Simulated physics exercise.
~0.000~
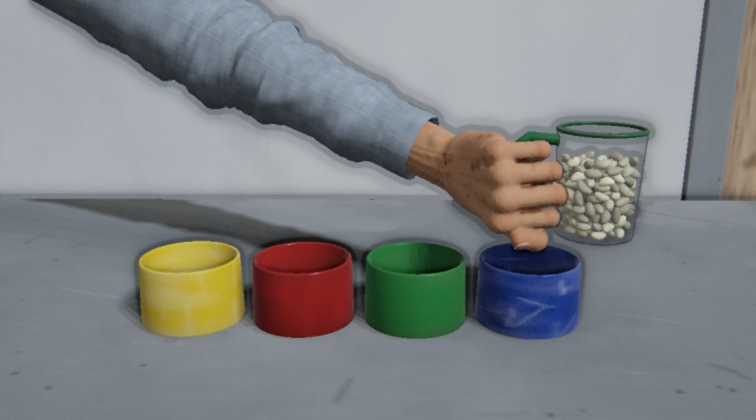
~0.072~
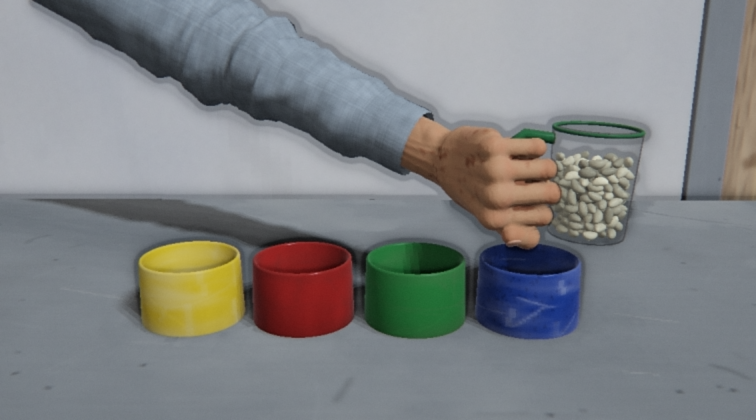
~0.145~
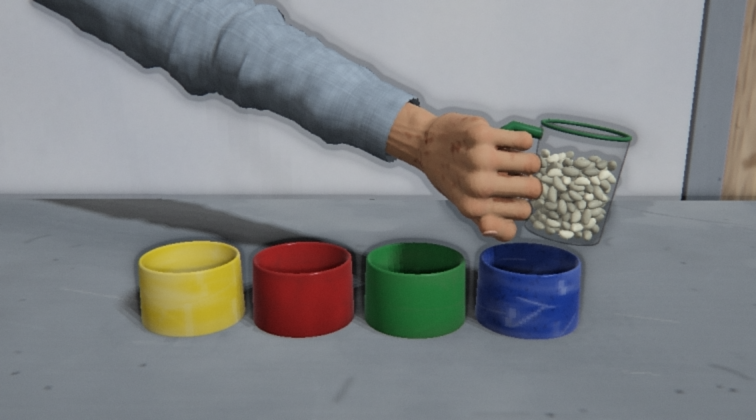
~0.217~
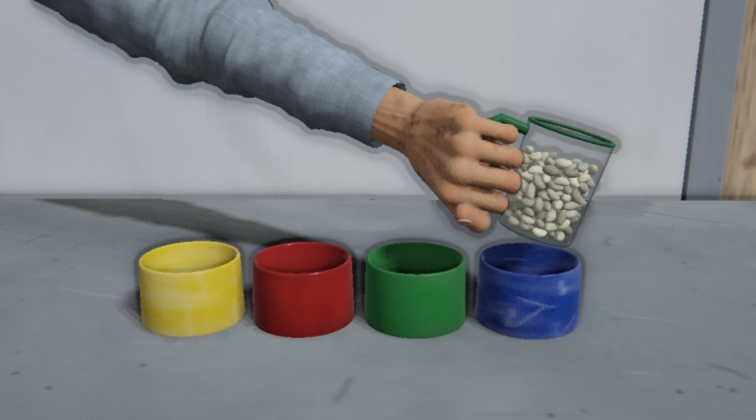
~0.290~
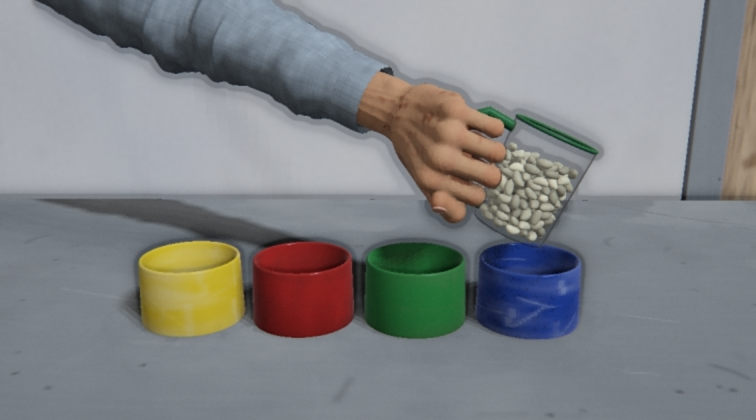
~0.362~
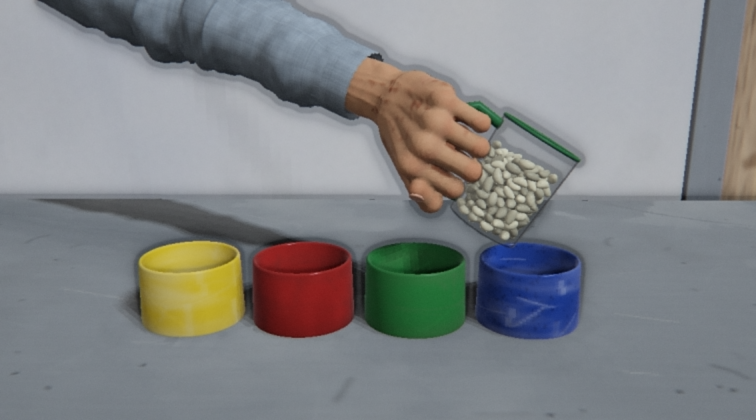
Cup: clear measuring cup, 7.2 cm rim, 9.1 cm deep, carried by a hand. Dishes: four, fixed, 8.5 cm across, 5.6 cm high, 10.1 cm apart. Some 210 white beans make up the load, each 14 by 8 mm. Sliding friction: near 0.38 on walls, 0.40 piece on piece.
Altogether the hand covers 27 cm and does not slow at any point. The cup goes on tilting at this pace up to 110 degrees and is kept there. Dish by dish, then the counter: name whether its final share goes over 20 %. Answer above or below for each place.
Red dish: Above, blue dish: Below, green dish: Below, yellow dish: Below, counter: Above.
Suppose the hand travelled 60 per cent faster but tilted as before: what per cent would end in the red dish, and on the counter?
Red 40, counter 50.
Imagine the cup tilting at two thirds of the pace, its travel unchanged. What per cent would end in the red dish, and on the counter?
Shares - red: 40, counter: 50.
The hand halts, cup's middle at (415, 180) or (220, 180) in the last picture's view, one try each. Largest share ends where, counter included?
Counter, then red.
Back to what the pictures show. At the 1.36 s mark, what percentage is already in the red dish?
Roughly 20 in a hundred.
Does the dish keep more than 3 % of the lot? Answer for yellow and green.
Checking yellow: It falls short; checking green: It clears.
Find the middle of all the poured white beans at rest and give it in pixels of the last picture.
Centre at rest, approx.: (336, 307) px.
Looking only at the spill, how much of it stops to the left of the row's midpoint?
Roughly 40 per cent of them.
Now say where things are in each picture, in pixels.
The first frame shows cup at (598, 182), tilt 0 degrees, lip at (646, 129), moved 0.0 cm; middle of the pieces at (591, 190); blue dish at (529, 259); green dish at (415, 259); red dish at (302, 258); yellow dish at (190, 257).
The second frame shows cup at (591, 182), tilt 2 degrees, lip at (641, 131), moved 0.5 cm; middle of the pieces at (585, 190).
The third frame shows cup at (573, 182), tilt 9 degrees, lip at (628, 137), moved 2.1 cm; middle of the pieces at (566, 189).
The fourth frame shows cup at (553, 182), tilt 16 degrees, lip at (612, 143), moved 3.8 cm; middle of the pieces at (545, 188).
The fifth frame shows cup at (532, 182), tilt 24 degrees, lip at (595, 151), moved 5.6 cm; middle of the pieces at (523, 187).
The sixth frame shows cup at (511, 182), tilt 31 degrees, lip at (577, 159), moved 7.4 cm; middle of the pieces at (502, 186); blue dish at (529, 259); green dish at (415, 259); red dish at (302, 258); yellow dish at (190, 257). Its pace works out near 105 degrees a second; the hand travels 24 cm a second.
After 0.75 s, tilt 71 degrees; cup holds 100 %.
Then, at 1.00 s, tilt 97 degrees; cup holds 100 %.
After 1.36 s, tilt 110 degrees; cup holds 65 %, red 20 %, green 5 %.
By 3.0 s all is still; red 45 %, blue 0 %, green 10 %, yellow 0 %, counter 45 %.
